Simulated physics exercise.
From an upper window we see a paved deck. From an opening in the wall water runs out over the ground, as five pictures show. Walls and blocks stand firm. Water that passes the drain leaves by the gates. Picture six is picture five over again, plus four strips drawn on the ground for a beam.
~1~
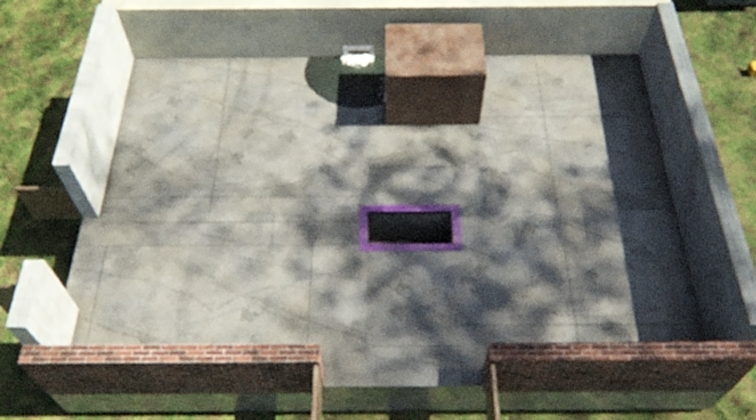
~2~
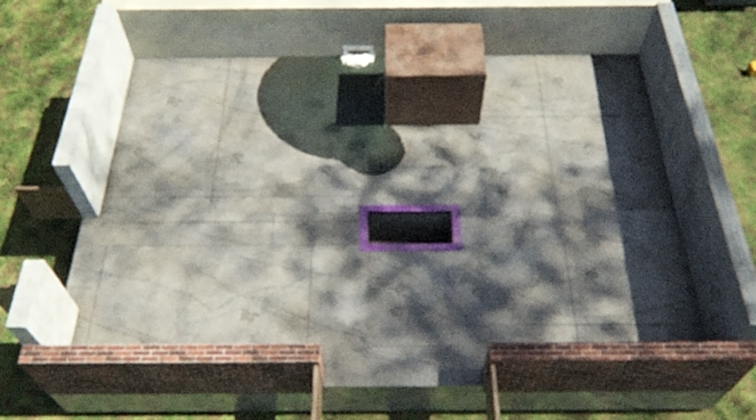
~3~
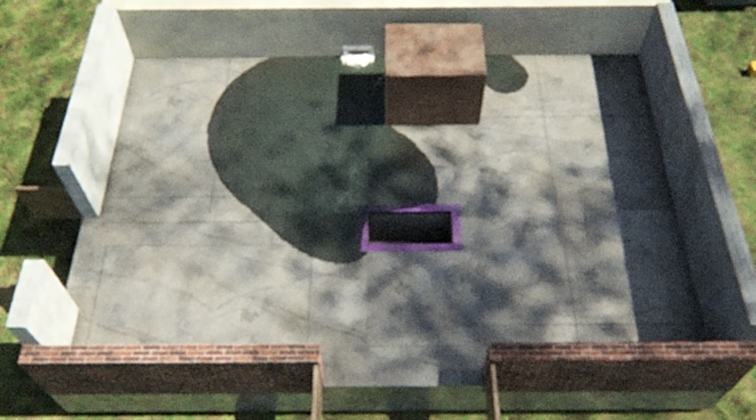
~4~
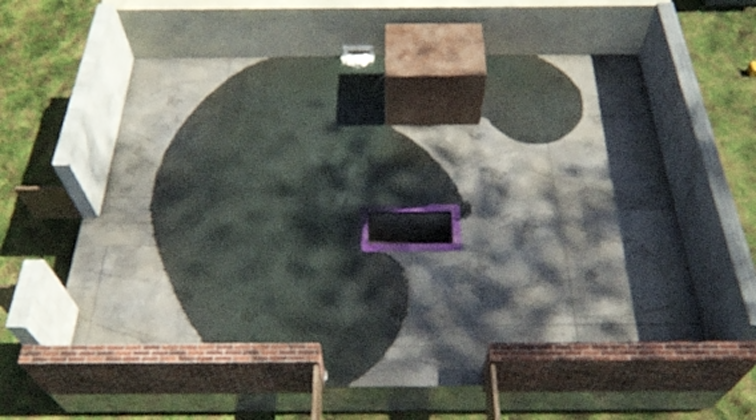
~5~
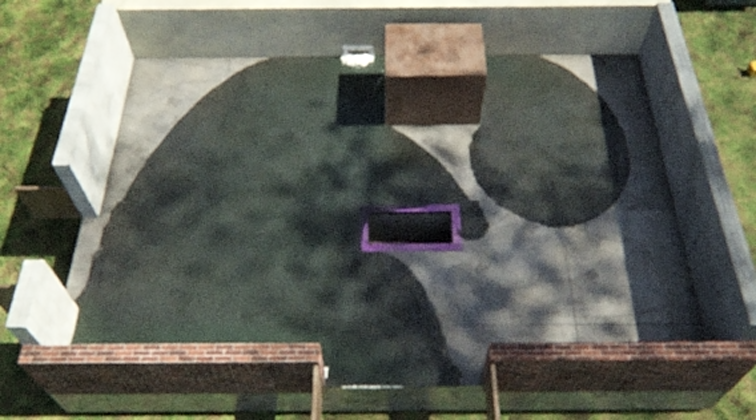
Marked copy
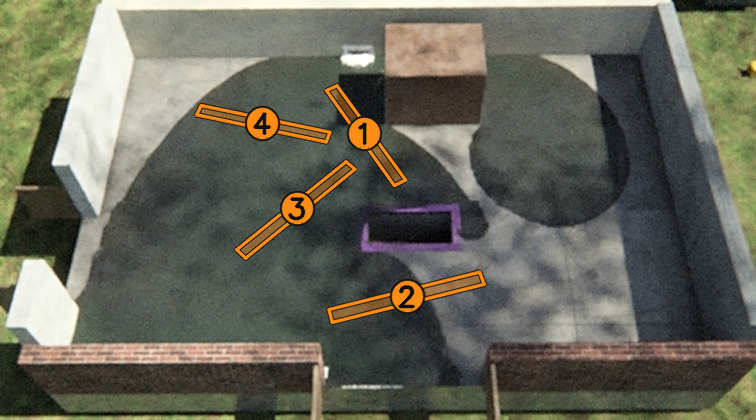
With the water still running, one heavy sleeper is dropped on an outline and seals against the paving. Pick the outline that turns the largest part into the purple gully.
It is 4.
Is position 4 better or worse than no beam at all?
Position 4 is better.
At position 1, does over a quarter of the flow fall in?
No.
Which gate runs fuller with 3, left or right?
The right gate.
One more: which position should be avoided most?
Position 1.
On the marked copy, 1 from (331, 88) to (400, 182); 2 from (330, 315) to (481, 278); 3 from (241, 253) to (350, 165); 4 from (198, 110) to (328, 137).
For position 1, about 12 % of the stream runs into the purple gully, about 87 % out by the gates.
For position 2, about 23 % of the stream runs into the purple gully, about 76 % out by the gates.
For position 3, about 24 % of the stream runs into the purple gully, about 75 % out by the gates.
For position 4, about 41 % of the stream runs into the purple gully, about 58 % out by the gates.
